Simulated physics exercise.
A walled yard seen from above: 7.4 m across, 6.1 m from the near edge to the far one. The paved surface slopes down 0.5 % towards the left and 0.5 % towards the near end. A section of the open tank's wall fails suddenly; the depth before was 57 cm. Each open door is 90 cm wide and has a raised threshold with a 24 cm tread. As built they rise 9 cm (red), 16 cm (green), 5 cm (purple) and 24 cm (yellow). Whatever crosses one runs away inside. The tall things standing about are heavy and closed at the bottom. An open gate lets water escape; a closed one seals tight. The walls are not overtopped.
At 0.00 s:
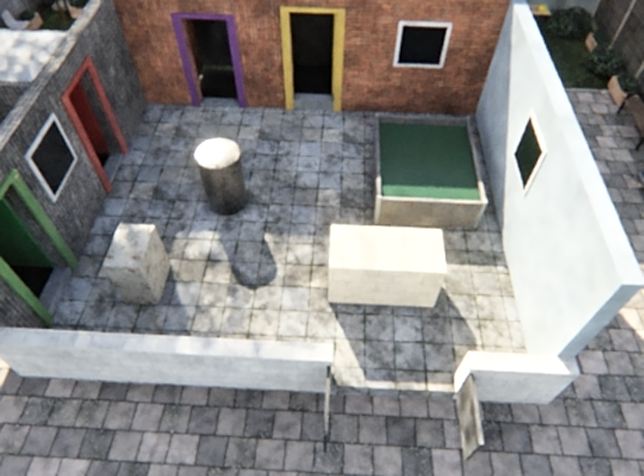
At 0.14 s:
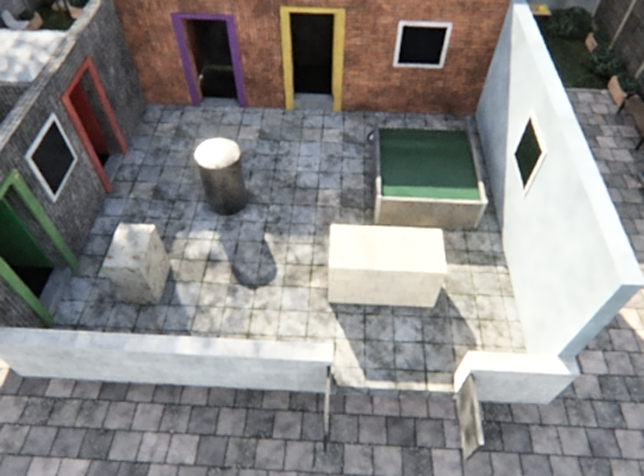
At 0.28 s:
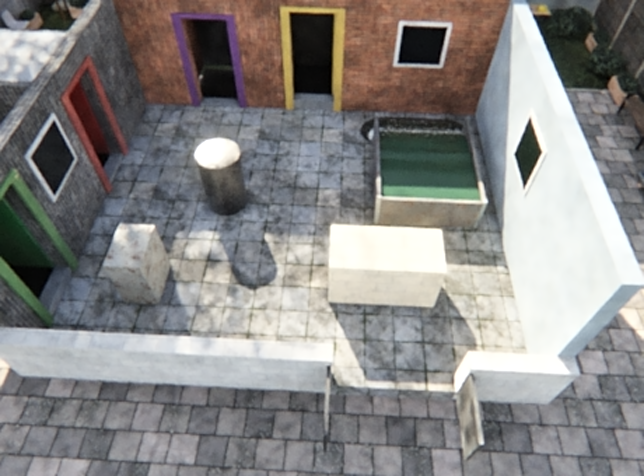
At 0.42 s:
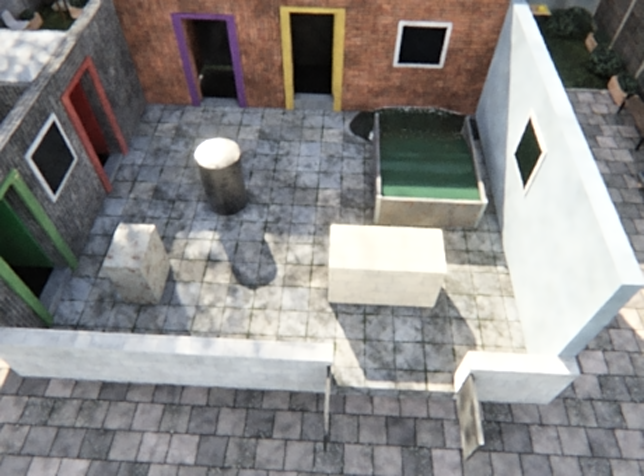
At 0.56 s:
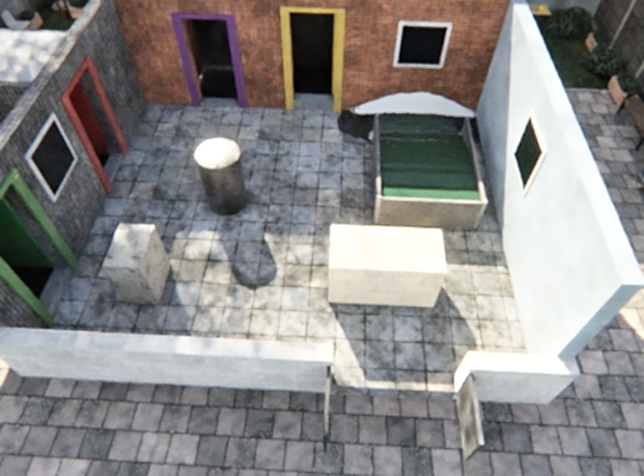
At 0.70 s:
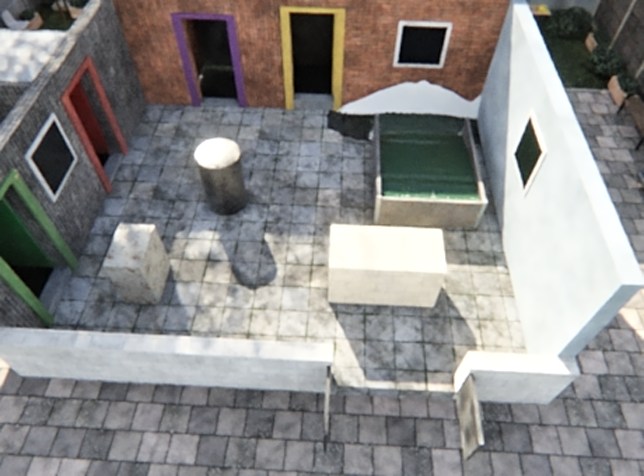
A walled paved yard is seen from high above, with brick at the back and a pale wall at right. An open tank of green water stands at the back right, near a cream block, a grey cylinder, a smaller block, and purple, yellow, red and green doorways. Water spills from the tank's far side, spreading leftward along the brick wall in a dark and whitish patch, while the camera stays still.
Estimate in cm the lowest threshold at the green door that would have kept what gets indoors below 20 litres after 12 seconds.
At least 6 cm or so.
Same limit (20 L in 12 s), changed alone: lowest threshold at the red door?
Roughly 9.5 cm at red.
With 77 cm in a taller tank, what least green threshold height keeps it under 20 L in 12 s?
Some 9.5 cm.
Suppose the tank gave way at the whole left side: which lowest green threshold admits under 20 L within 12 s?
Then roughly 12.5 cm.
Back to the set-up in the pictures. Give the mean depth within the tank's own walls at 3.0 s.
Some 20 cm.
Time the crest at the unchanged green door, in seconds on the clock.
Near 11.5 s.
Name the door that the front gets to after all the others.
The green one.
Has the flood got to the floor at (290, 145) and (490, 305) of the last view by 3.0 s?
In that order: Flooded, under water.
After 1.4 s water covers 10 % of the floor, deepest (48 cm) near (467, 119); it has not reached the green door.
After 3.0 s water covers 40 % of the floor, deepest (26 cm) near (454, 134); it has not reached the green door.
After 12.0 s water covers 90 % of the floor, deepest (12 cm) near (37, 354); 8 cm at the green door, 0 litres in over its 16 cm threshold.
At the green door as built, the water arrived by 4.4 s and peaked near 10 cm at 11.4 s.
Run again over the same 12 s with other heights there, 30 litres in over 5 cm, 12 litres over 7 cm. The limit of 20 litres is kept from about 6 cm up.
